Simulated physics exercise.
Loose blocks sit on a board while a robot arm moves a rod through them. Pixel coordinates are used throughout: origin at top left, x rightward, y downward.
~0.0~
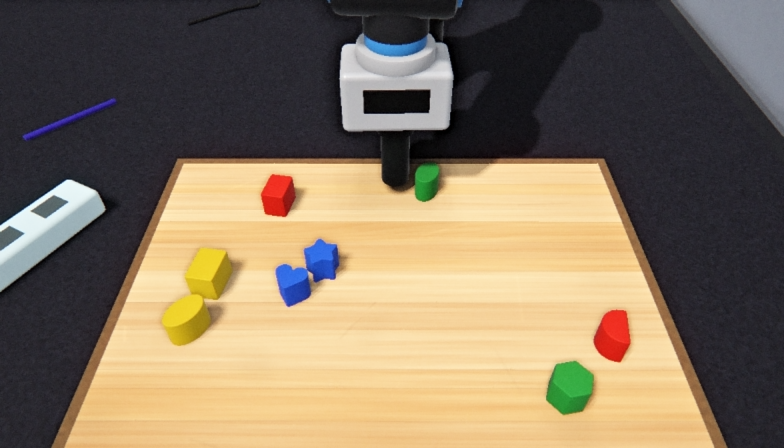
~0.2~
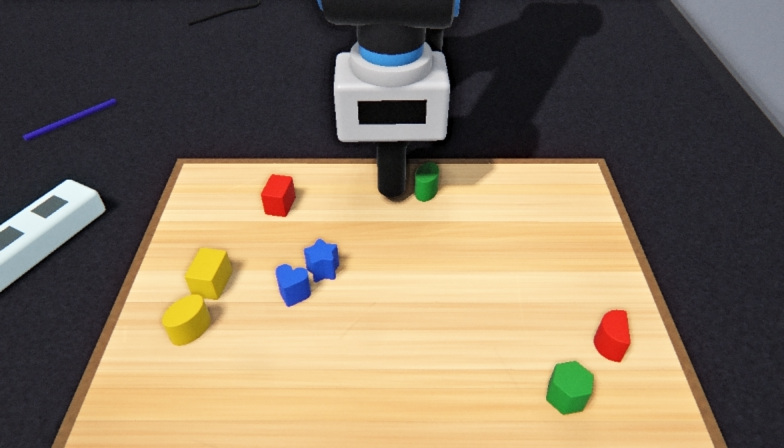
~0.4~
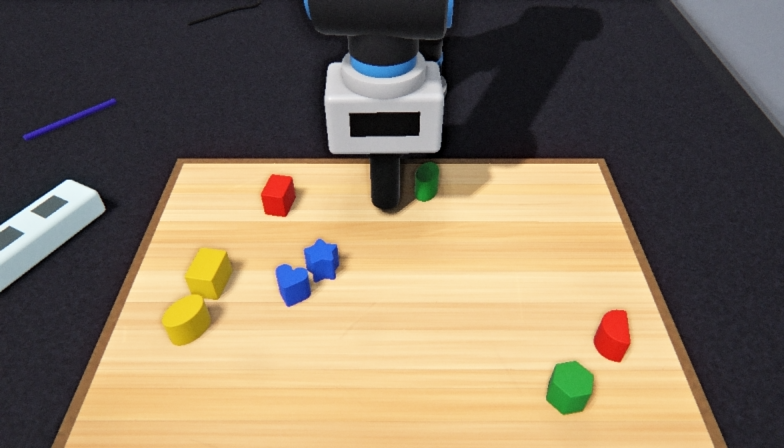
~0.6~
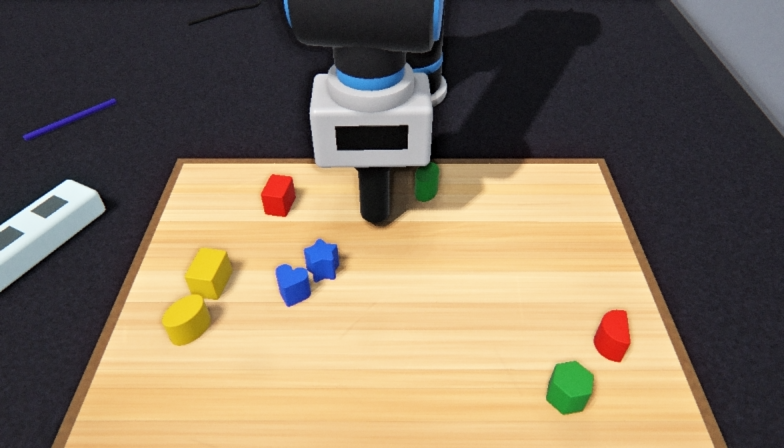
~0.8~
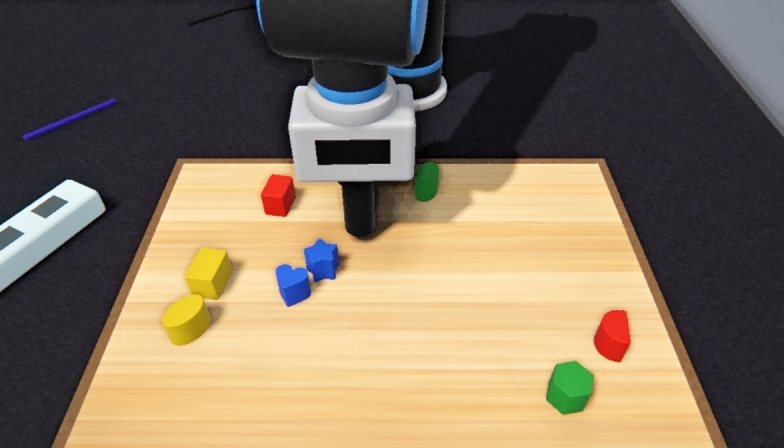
At the start, a robot arm holds a dark rod at the far edge of a wooden board, beside a small green block, with red, yellow, blue and green blocks scattered around. The rod moves toward the viewer and left, gradually nearing the blue star, while the blocks stay still.
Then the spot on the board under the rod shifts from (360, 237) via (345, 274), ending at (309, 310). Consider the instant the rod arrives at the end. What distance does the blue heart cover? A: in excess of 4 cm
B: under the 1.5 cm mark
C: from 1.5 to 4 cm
It's C.
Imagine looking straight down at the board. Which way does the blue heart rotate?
The sense of turning is anti-clockwise.
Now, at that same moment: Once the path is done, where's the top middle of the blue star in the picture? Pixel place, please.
At pixel (296, 265).
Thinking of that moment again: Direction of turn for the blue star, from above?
If we look at it from overhead, the blue star pivots clockwise.
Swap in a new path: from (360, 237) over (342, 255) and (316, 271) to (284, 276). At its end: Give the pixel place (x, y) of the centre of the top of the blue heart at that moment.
I'd expect the centre of its top face to be at (264, 300).
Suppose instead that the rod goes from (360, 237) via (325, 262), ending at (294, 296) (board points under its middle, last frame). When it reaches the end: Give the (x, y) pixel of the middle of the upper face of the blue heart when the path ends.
The middle of its upper face should be somewhere near (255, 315).
What follows on the original path. One third of the way, rod at (350, 252); blue star at (318, 252).
Two thirds of the way, rod at (333, 277); blue heart at (274, 279); blue star at (304, 262), turned 80° clockwise.
At the end, rod at (307, 300); blue heart at (263, 280), turned 25° anticlockwise; blue star at (296, 265), turned 115° clockwise.
